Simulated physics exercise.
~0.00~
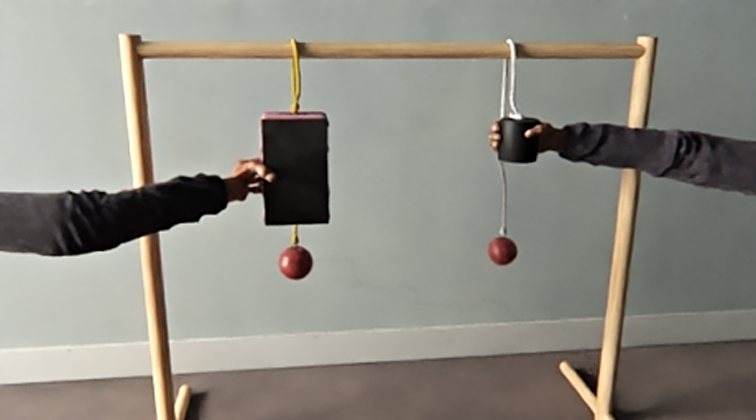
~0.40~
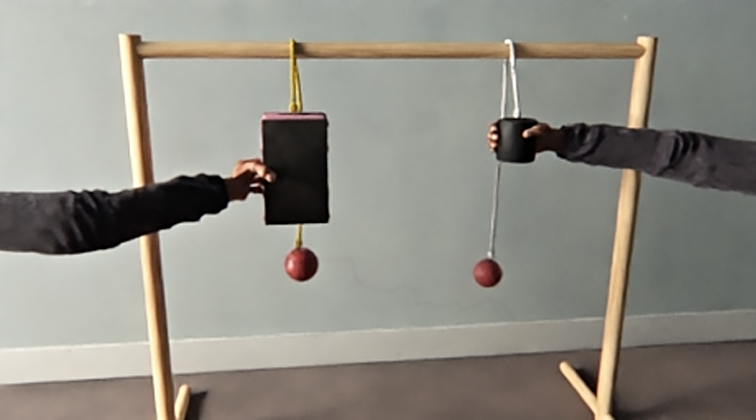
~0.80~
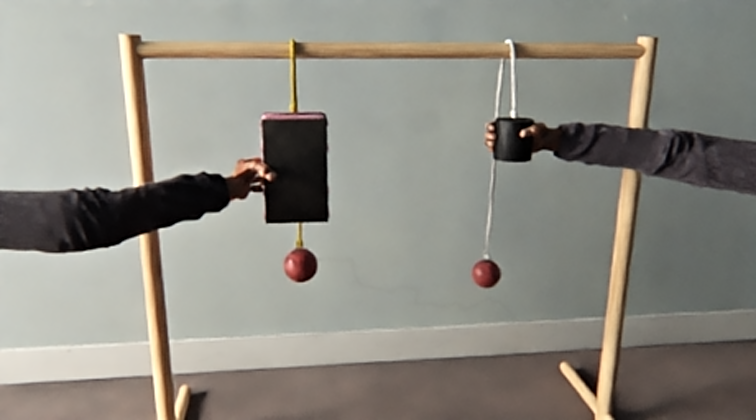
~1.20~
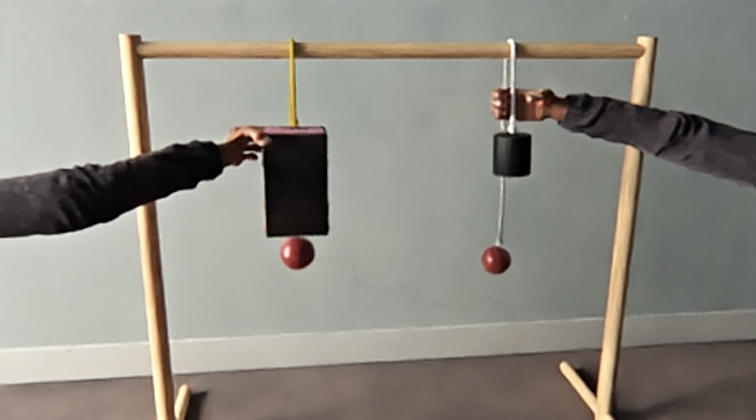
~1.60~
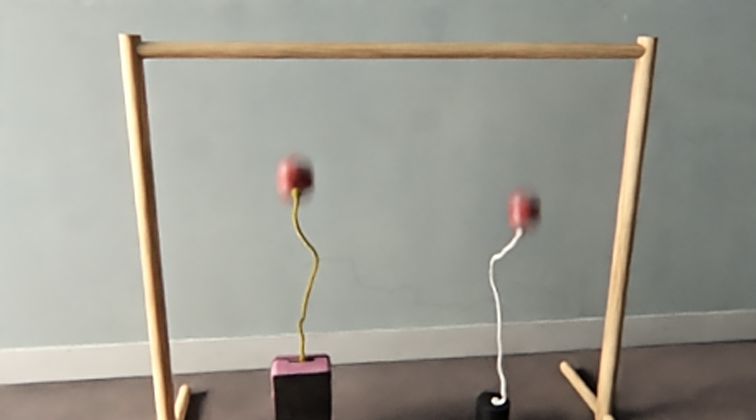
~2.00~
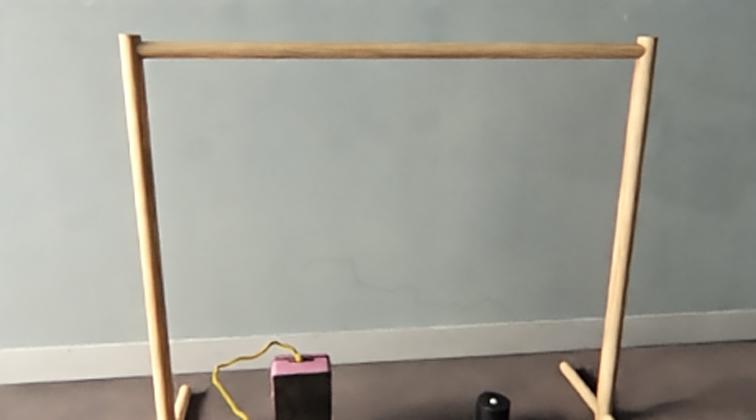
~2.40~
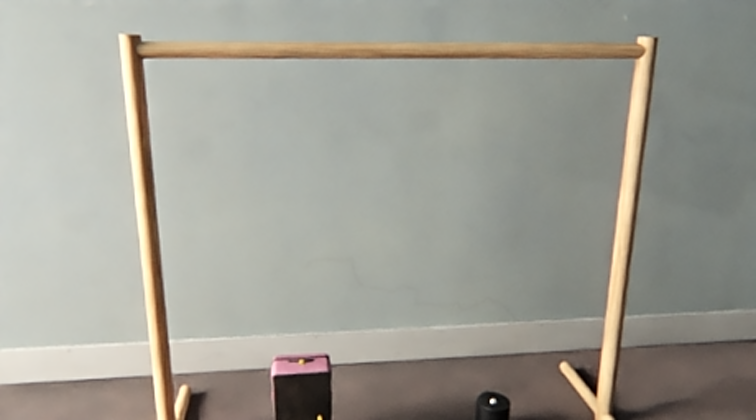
In a room with a grey-blue wall and a brown floor, a wooden rail on two posts is seen from the front by a still camera. A hand at left holds a dark case with a pink edge, joined by a yellow cord over the rail to a red ball, while a hand at right holds a black cylinder on a white cord with another red ball. The right ball swings slightly left, then back. The hands let go, and both loads drop to the floor, their cords trailing above as the balls fly upward. The cords come down, and the case and cylinder remain standing on the floor beneath the empty rail.
